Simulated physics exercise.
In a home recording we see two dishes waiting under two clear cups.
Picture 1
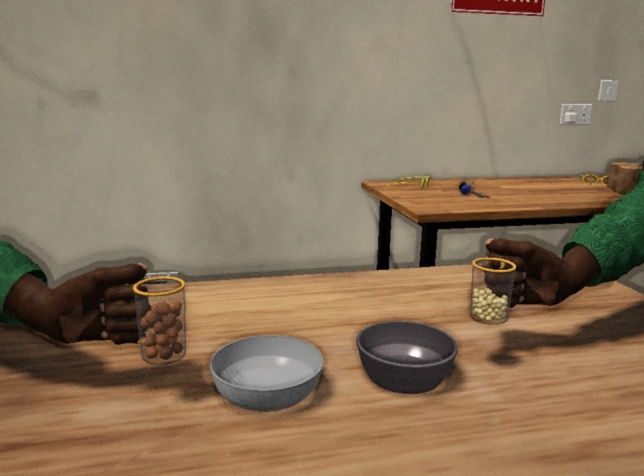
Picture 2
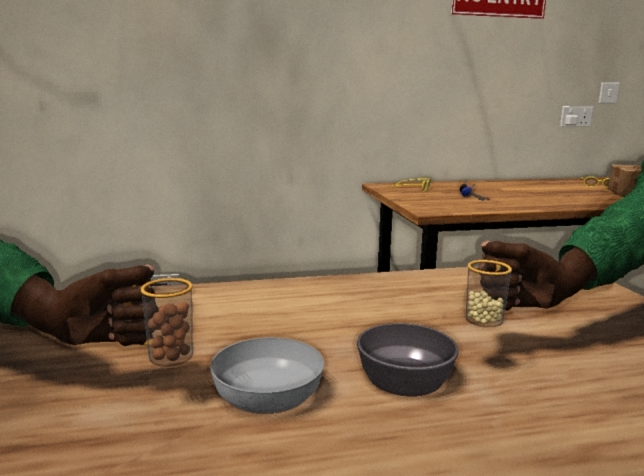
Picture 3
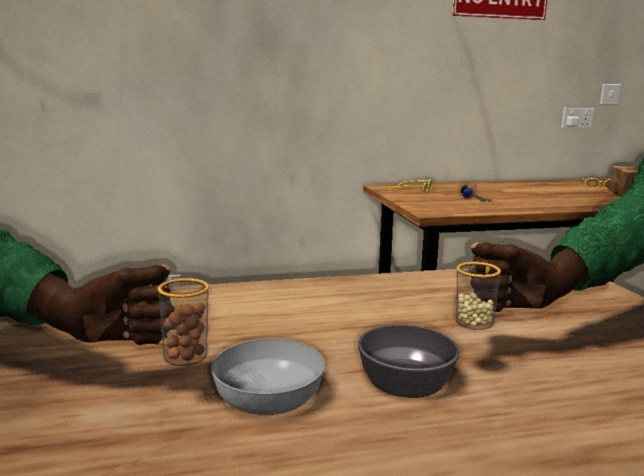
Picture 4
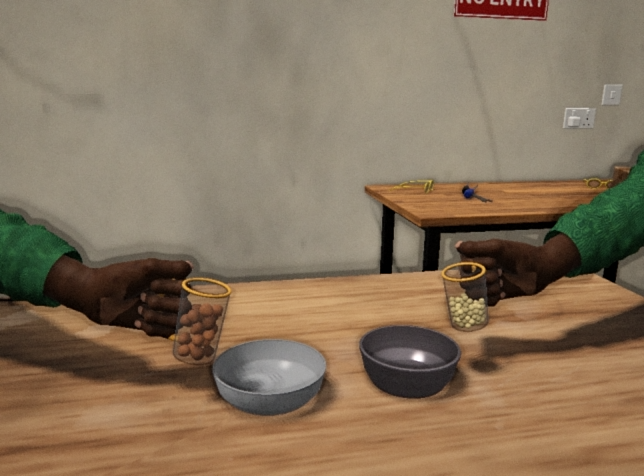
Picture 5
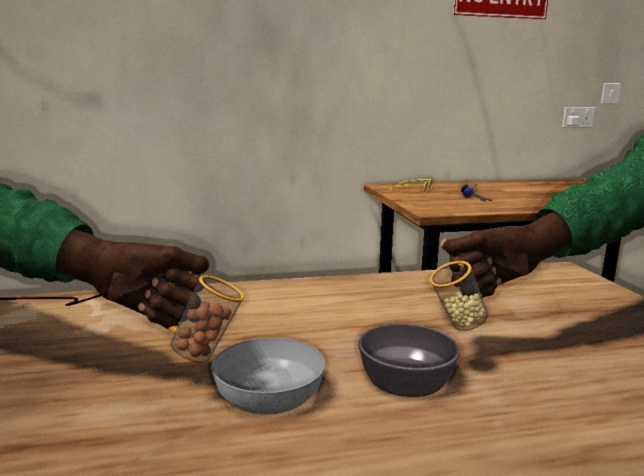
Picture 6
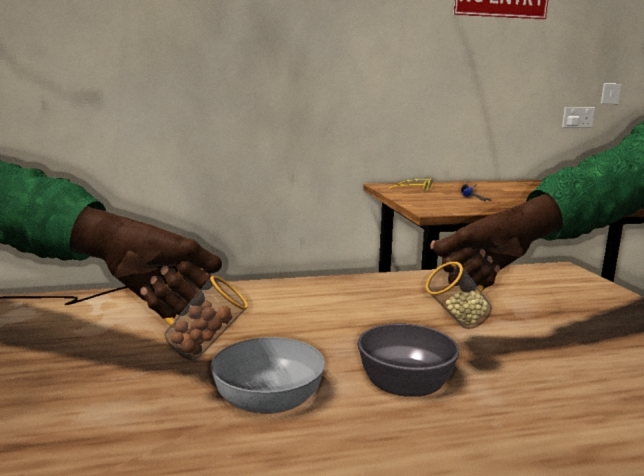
Two hands brought clear cups, one of hazelnuts and one of soya beans, inward toward two empty bowls on a wooden table, then tilted them toward each other, the contents still inside.
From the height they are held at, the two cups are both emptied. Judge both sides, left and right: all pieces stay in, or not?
In the end on the left the dish: It should manage to retain everything. Right: It should manage to retain everything.
Then, 0.37 s past the last view, left, all still in the cup; right, all still in the cup.
Then, 0.70 s past the last view, left, most still in the cup, a small part in the dish, a small part in the air; right, most still in the cup, a small part in the dish, a small part in the air.
Then, 0.98 s past the last view, left, a small part still in the cup, nearly all in the dish; right, all in the dish.
Finally, left, all in the dish, none outside the dish; right, all in the dish, none outside the dish.
